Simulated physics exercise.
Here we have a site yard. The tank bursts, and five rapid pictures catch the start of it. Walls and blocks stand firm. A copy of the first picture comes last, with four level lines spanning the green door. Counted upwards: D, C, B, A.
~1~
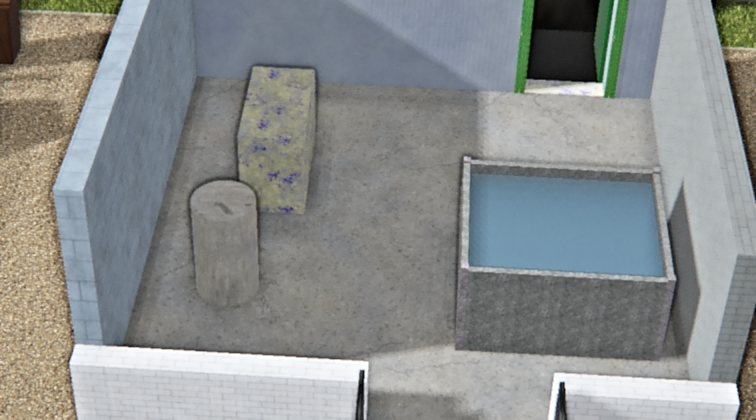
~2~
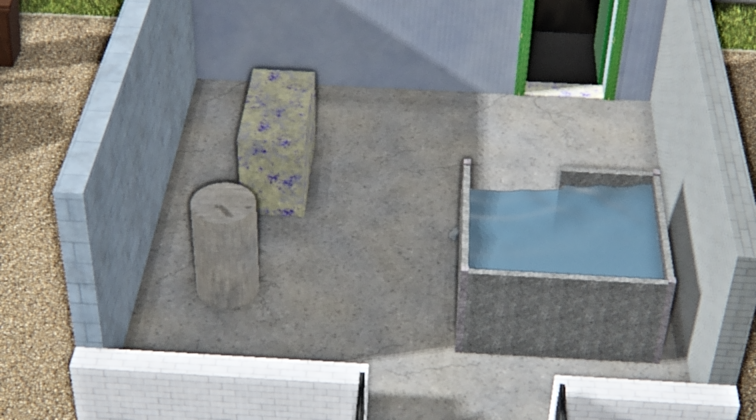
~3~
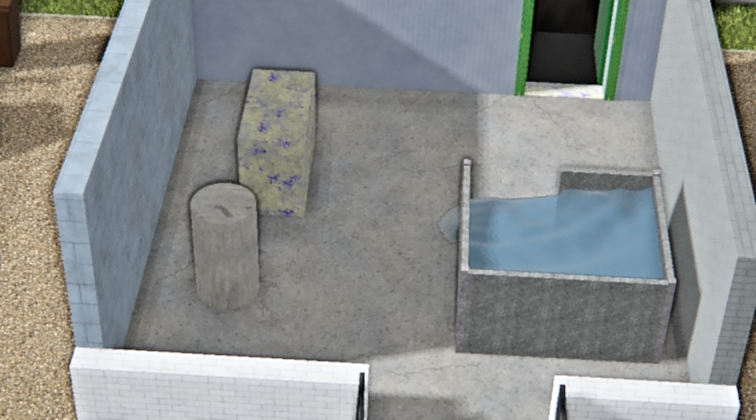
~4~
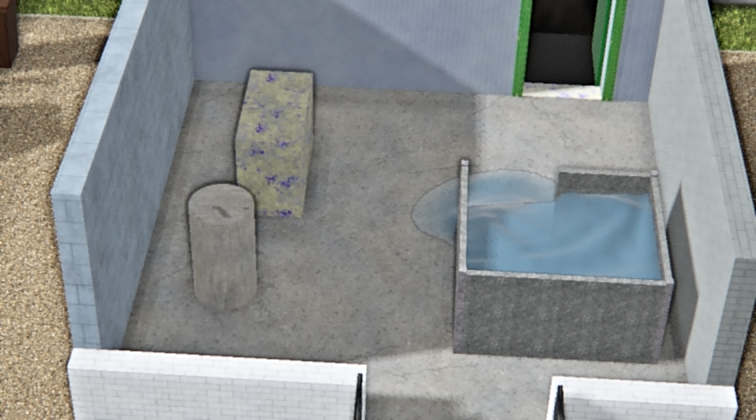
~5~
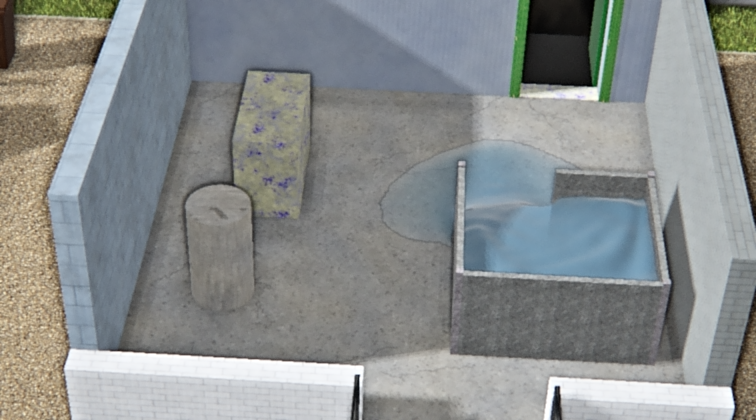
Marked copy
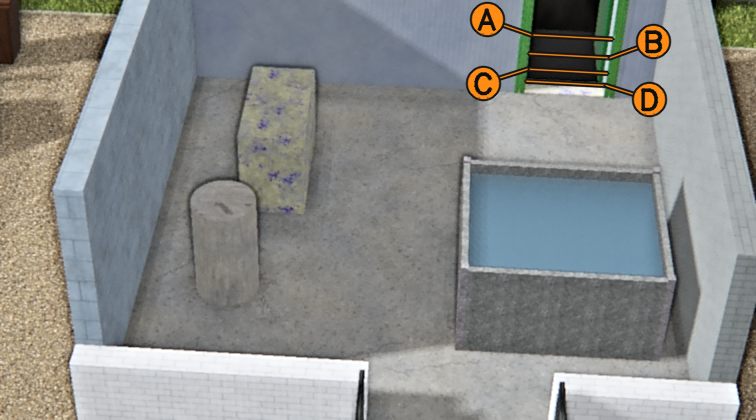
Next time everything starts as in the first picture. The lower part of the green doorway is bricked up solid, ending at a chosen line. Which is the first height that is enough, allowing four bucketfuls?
The answer is mark C.
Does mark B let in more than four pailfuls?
No.
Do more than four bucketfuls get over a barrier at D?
Yes.
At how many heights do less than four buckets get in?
Three.
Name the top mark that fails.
D it is.
On the marked copy, A at (571, 37); B at (569, 55); C at (567, 71); D at (565, 83); from the bottom up D, C, B, A.
With A, nothing gets over.
With B, nothing gets over.
With C, a splash gets over, under a bucket.
With D, about 13 bucketfuls get in.
